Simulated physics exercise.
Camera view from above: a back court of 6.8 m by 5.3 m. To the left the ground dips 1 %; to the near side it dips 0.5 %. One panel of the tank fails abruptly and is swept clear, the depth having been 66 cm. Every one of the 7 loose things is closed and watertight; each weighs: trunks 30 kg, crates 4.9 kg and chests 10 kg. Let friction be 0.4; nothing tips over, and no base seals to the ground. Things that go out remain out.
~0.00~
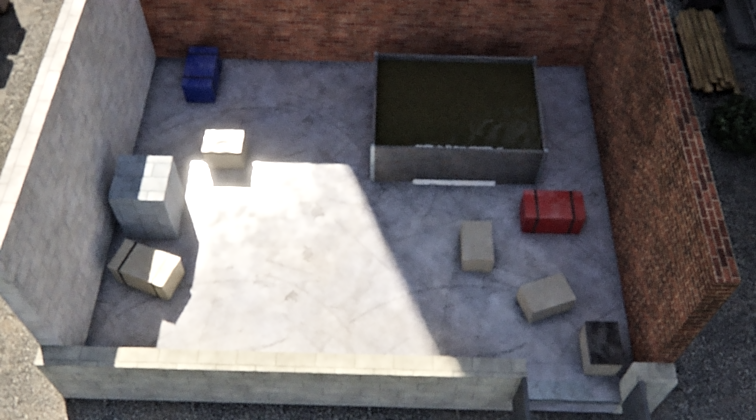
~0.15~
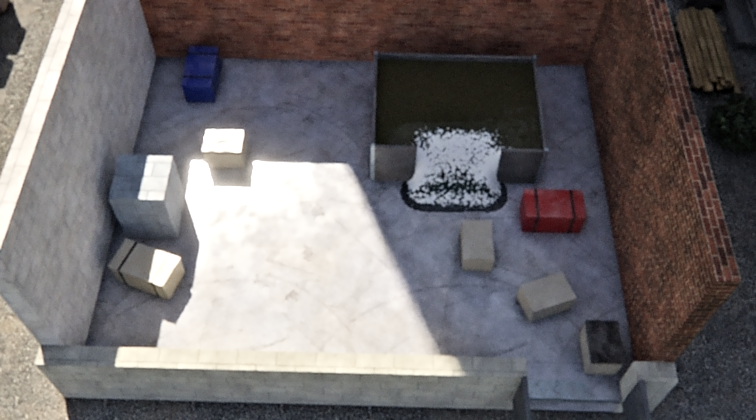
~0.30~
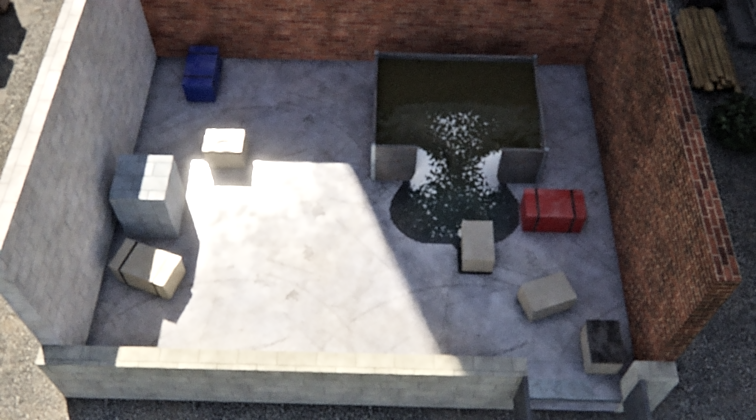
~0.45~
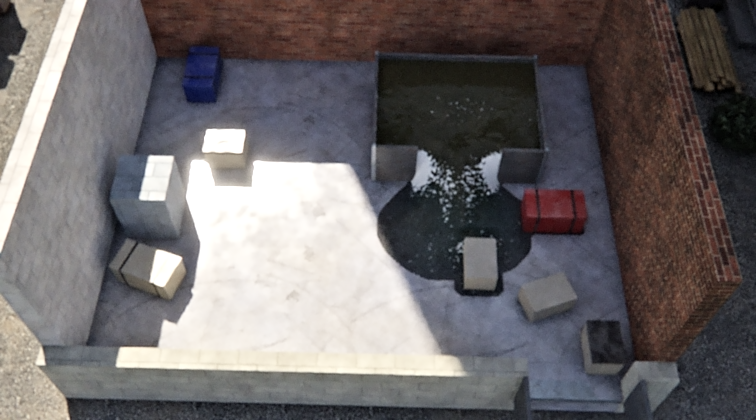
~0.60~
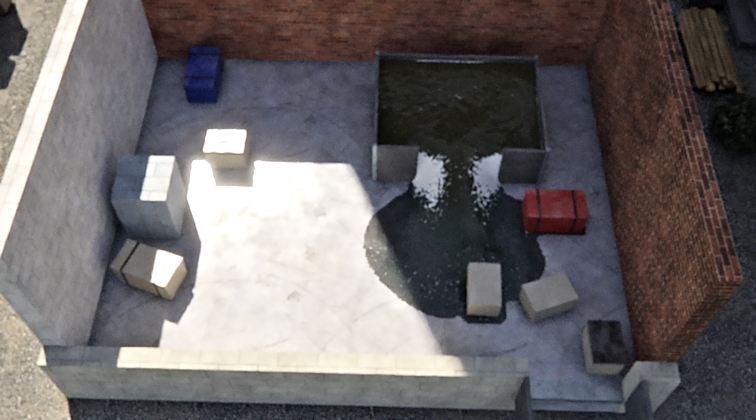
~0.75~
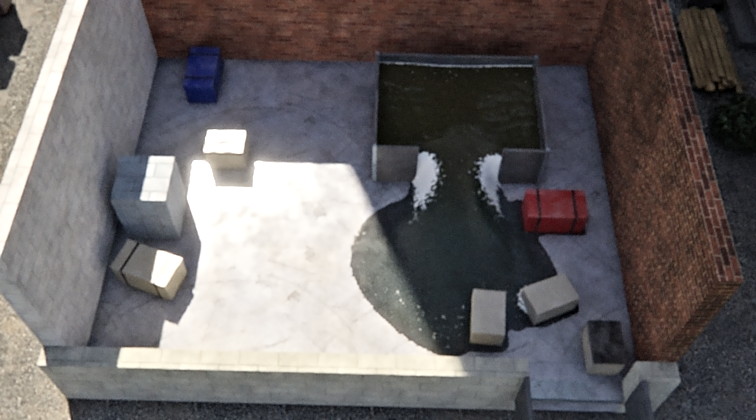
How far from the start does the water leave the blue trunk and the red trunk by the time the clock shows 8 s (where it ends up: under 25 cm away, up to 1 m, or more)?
At the end, the blue trunk remains nearly in place; the red trunk remains nearly in place.
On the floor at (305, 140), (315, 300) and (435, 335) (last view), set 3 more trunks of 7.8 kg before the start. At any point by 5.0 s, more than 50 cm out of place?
One by one: Below the mark, beyond the mark, beyond the mark.
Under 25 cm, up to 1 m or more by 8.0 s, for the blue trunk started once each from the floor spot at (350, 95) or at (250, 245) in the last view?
I'd say it does not really move on the first try and it drifts a short distance on the second.
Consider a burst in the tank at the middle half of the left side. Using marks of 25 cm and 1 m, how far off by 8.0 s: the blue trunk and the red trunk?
With that failure, the blue trunk covers a big distance, and the red trunk keeps its spot.
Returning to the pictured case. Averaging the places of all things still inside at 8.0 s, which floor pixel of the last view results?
Roughly at (304, 156).
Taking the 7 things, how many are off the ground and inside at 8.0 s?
I get 0.
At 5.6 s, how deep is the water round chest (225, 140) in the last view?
Depth: Near 3 cm.
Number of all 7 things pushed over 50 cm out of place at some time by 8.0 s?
4.
After 1.6 s the blue trunk is near (202, 66), 0.0 m from its start, aground; the red trunk is near (557, 203), 0.0 m from its start, aground; 0 of 7 are out; 2 afloat.
After 3.6 s the blue trunk is near (202, 66), 0.0 m from its start, aground; the red trunk is near (557, 203), 0.0 m from its start, aground; 1 of 7 are out; 2 afloat.
After 5.6 s the blue trunk is near (202, 66), 0.0 m from its start, aground; the red trunk is near (557, 203), 0.0 m from its start, aground; 3 of 7 are out; 1 afloat.
After 8.0 s the blue trunk is near (202, 66), 0.0 m from its start, aground; the red trunk is near (557, 203), 0.0 m from its start, aground; 3 of 7 are out; 0 afloat.
